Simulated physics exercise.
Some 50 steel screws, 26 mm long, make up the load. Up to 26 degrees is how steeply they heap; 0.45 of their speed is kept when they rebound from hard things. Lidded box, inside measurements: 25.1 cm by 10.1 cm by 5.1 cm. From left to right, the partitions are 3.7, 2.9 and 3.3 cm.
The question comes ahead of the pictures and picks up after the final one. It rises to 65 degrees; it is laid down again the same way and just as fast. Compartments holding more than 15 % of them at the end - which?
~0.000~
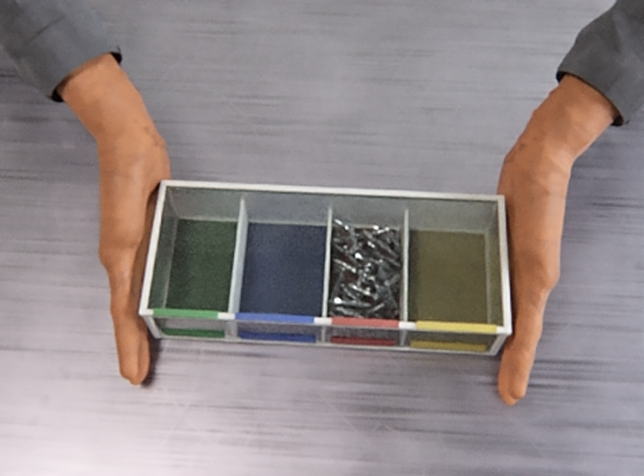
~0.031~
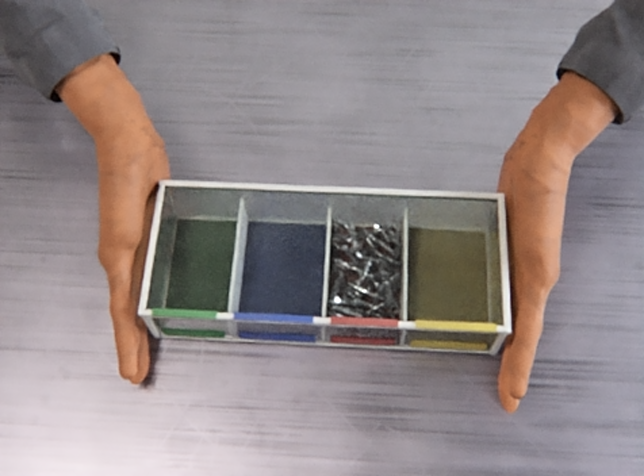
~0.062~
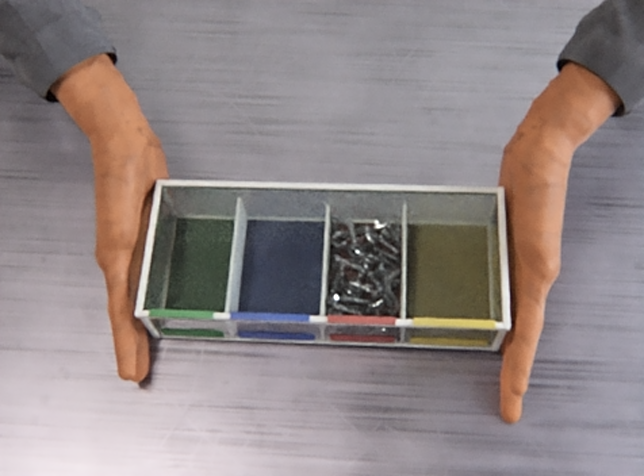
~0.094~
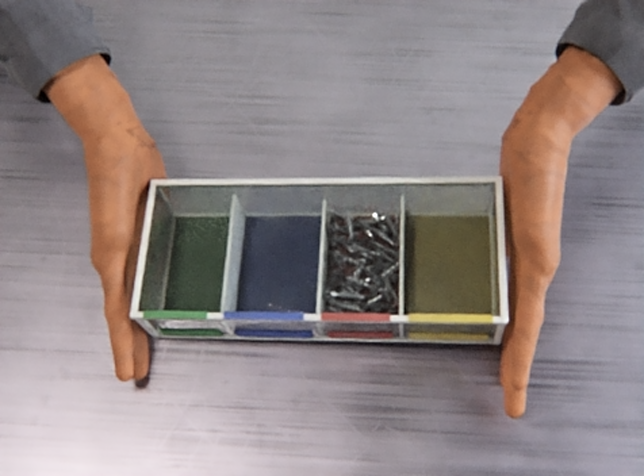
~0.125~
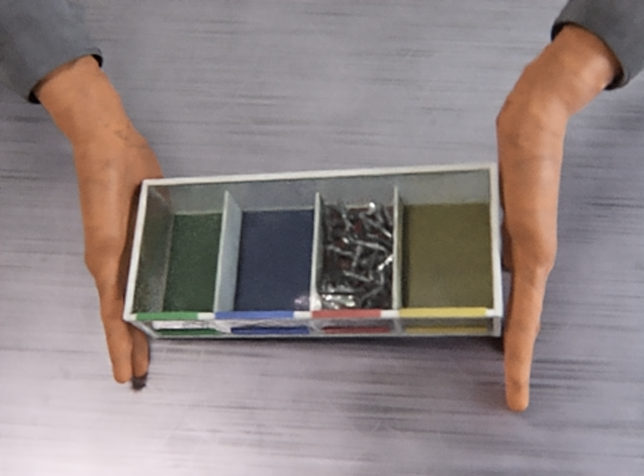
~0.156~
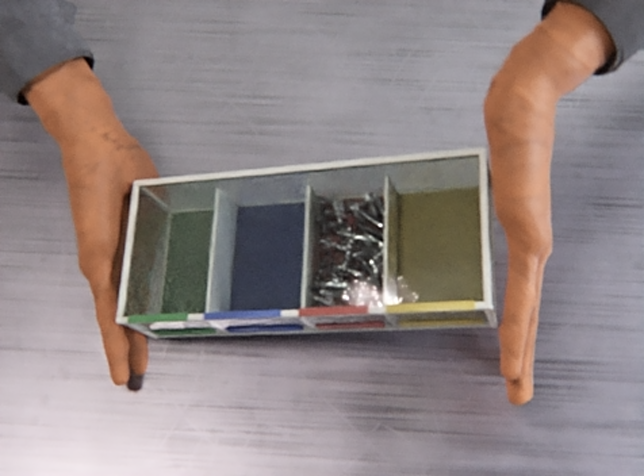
Red compartment yes, blue compartment yes, green compartment no, yellow compartment no.
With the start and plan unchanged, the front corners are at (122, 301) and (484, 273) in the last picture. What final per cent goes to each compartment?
Red 70 %, blue 30 %, green 0 %, yellow 0 %.
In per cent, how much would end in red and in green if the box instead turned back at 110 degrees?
You'd get red at 5 % and green at 35 %.
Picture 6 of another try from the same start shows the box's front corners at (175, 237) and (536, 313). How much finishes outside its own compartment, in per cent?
Around 15 per cent, it would seem.
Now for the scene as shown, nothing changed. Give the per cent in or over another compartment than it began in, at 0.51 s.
About 10 percent.
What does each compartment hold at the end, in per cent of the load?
Final shares in percent: Red 65, blue 30, green 5, yellow 0.
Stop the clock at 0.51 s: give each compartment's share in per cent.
Red 90, blue 10, green 0, yellow 0.
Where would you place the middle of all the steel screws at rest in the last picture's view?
I'd say roughly (337, 308).
Then, at 0.51 s, tilt 64 degrees; red 90 %, blue 10 %.
After 0.75 s, tilt 25 degrees; red 65 %, blue 30 %, green 5 %.
After 1.10 s, tilt 0 degrees; red 65 %, blue 30 %, green 5 %.
By 1.6 s all is still; red 65 %, blue 30 %, green 5 %, yellow 0 %.
